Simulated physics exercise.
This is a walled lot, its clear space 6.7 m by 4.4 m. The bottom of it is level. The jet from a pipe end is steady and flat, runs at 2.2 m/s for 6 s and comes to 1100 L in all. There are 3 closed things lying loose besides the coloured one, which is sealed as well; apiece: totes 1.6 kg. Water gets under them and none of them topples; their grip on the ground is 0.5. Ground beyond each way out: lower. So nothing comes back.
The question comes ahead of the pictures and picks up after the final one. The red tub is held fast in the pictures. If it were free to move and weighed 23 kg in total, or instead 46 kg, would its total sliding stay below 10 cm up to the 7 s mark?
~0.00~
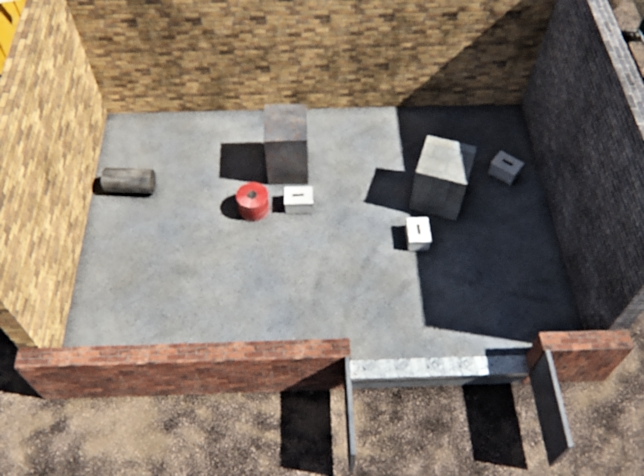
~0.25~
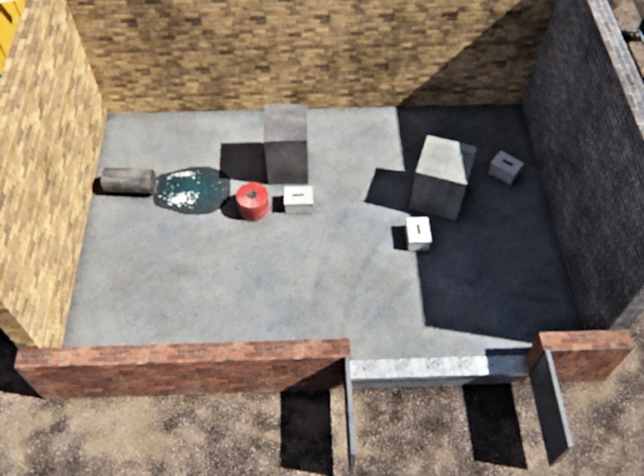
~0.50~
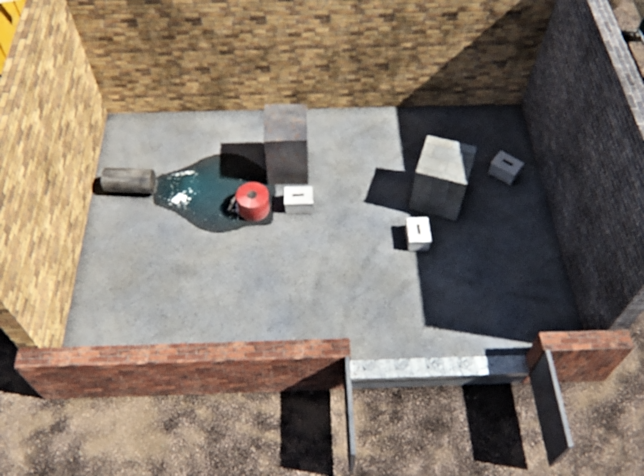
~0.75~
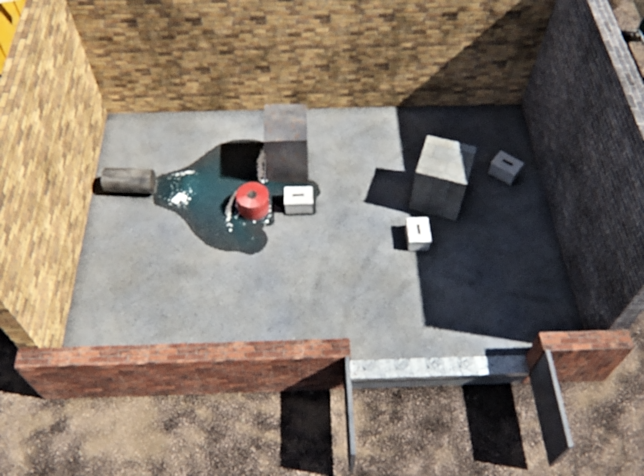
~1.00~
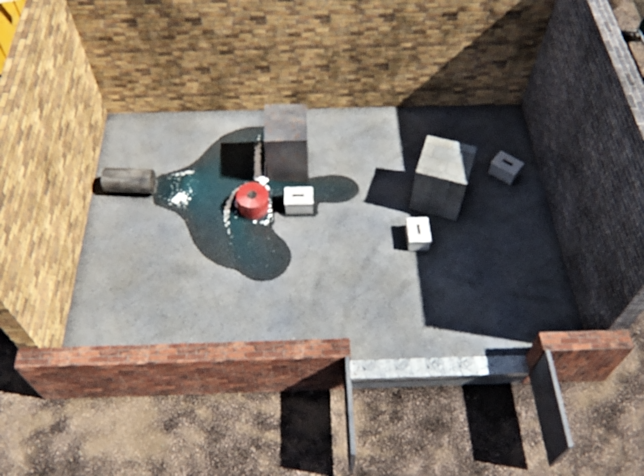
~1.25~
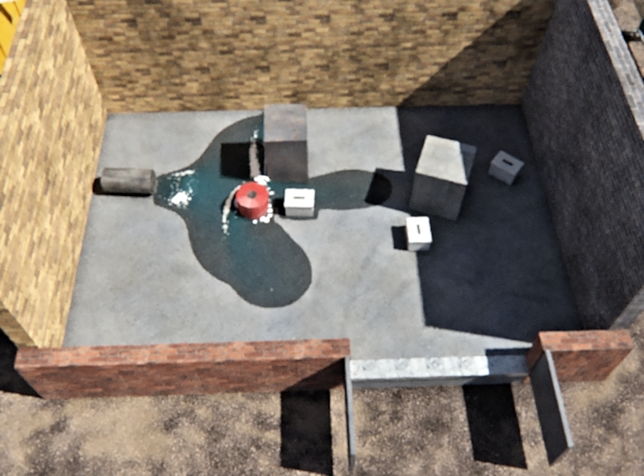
Only the heavier one keeps it below that.
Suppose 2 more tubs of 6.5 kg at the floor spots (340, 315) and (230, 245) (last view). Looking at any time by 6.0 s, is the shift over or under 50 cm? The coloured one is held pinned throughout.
Respectively beyond that and beyond that.
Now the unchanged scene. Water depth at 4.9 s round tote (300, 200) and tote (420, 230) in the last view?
3 and 2 cm.
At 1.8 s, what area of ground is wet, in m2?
Flooded: Near 8.5 m2.
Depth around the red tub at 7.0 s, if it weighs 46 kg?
3 cm, roughly.
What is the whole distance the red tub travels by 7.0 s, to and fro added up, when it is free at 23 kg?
80 cm in all.
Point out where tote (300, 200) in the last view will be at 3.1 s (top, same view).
My estimate: Around (362, 253).
After 1.8 s the red tub would be 25 cm from its start with 23 kg and 0 cm from its start with 46 kg; 8 cm of water round it then.
After 3.1 s the red tub would be 59 cm from its start with 23 kg and 0 cm from its start with 46 kg; 9 cm of water round it then.
After 4.9 s the red tub would be 70 cm from its start with 23 kg and 0 cm from its start with 46 kg; 9 cm of water round it then.
After 7.0 s the red tub would be 70 cm from its start with 23 kg and 0 cm from its start with 46 kg; 3 cm of water round it then.
